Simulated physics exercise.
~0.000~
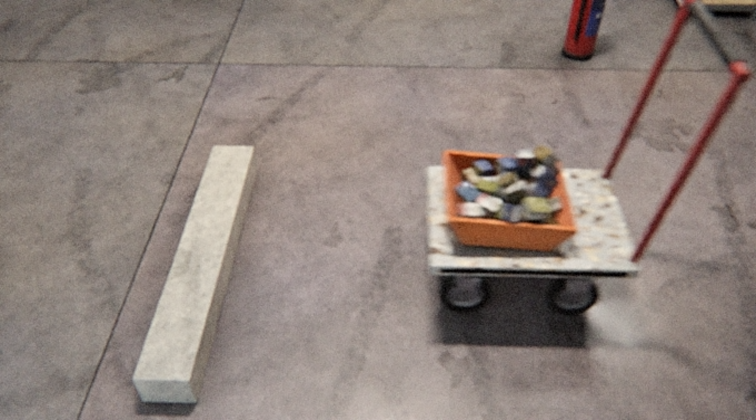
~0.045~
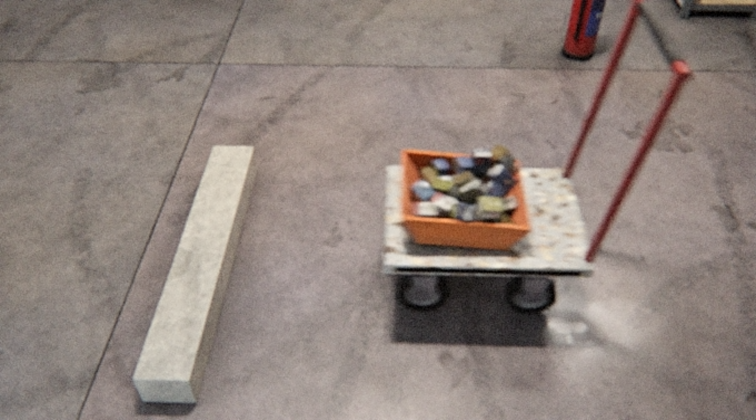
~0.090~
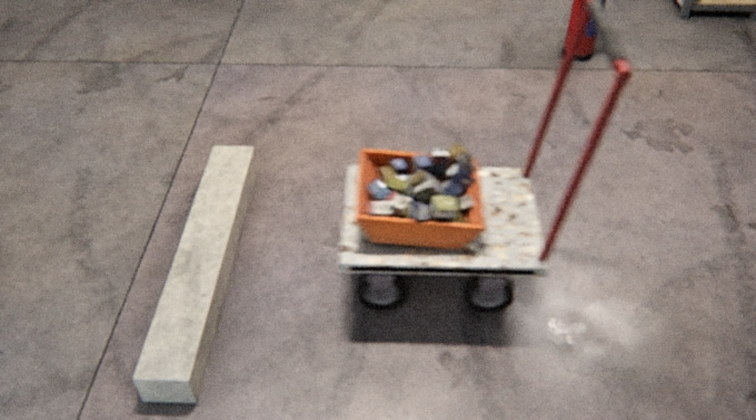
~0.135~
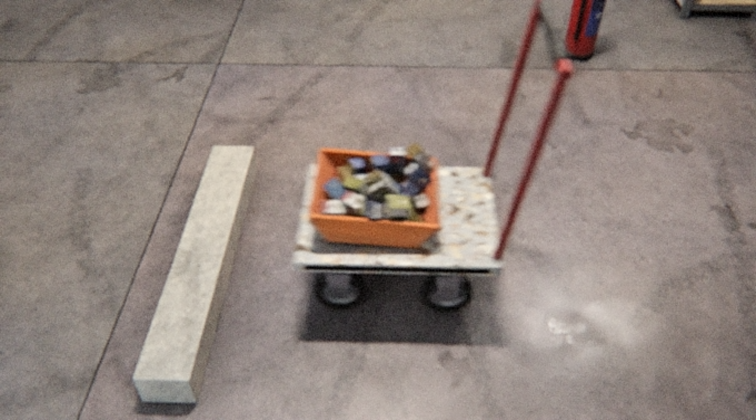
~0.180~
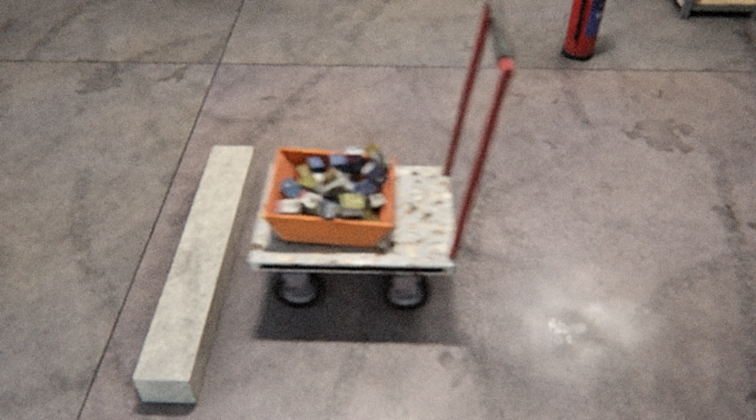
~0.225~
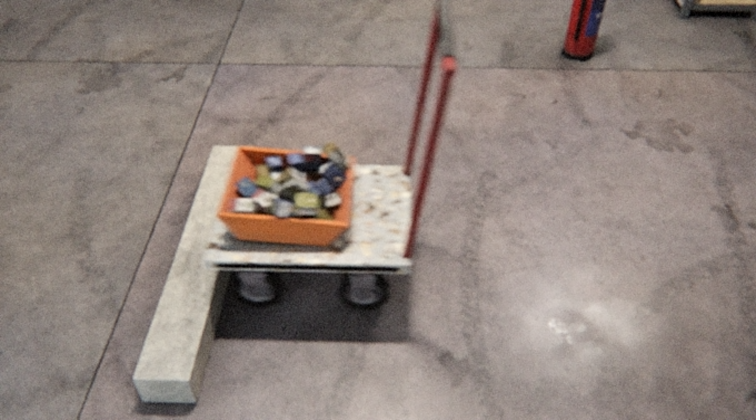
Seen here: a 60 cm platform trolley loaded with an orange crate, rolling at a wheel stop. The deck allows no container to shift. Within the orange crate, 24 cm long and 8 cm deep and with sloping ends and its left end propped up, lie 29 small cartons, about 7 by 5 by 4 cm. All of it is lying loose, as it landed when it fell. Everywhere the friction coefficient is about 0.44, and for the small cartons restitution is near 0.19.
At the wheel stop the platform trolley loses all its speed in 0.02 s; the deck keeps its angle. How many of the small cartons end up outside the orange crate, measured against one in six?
Outside the orange crate end up more than one in six of the small cartons.
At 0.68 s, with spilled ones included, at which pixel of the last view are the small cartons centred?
Centre: About (254, 192) px.
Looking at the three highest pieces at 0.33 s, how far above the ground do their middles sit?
Their middles average near 52 cm high.
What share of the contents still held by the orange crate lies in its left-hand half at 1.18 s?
Some 60 per cent.
After 0.23 s, the wheels strike.
After 0.33 s, 1 of 29 out of the orange crate.
After 0.45 s, 6 of 29 out of the orange crate.
After 0.68 s, 9 of 29 out of the orange crate.
Final count (at 1.18 s), 9 of 29 out of the orange crate. Asked share, 9 of 29, 31 per cent.
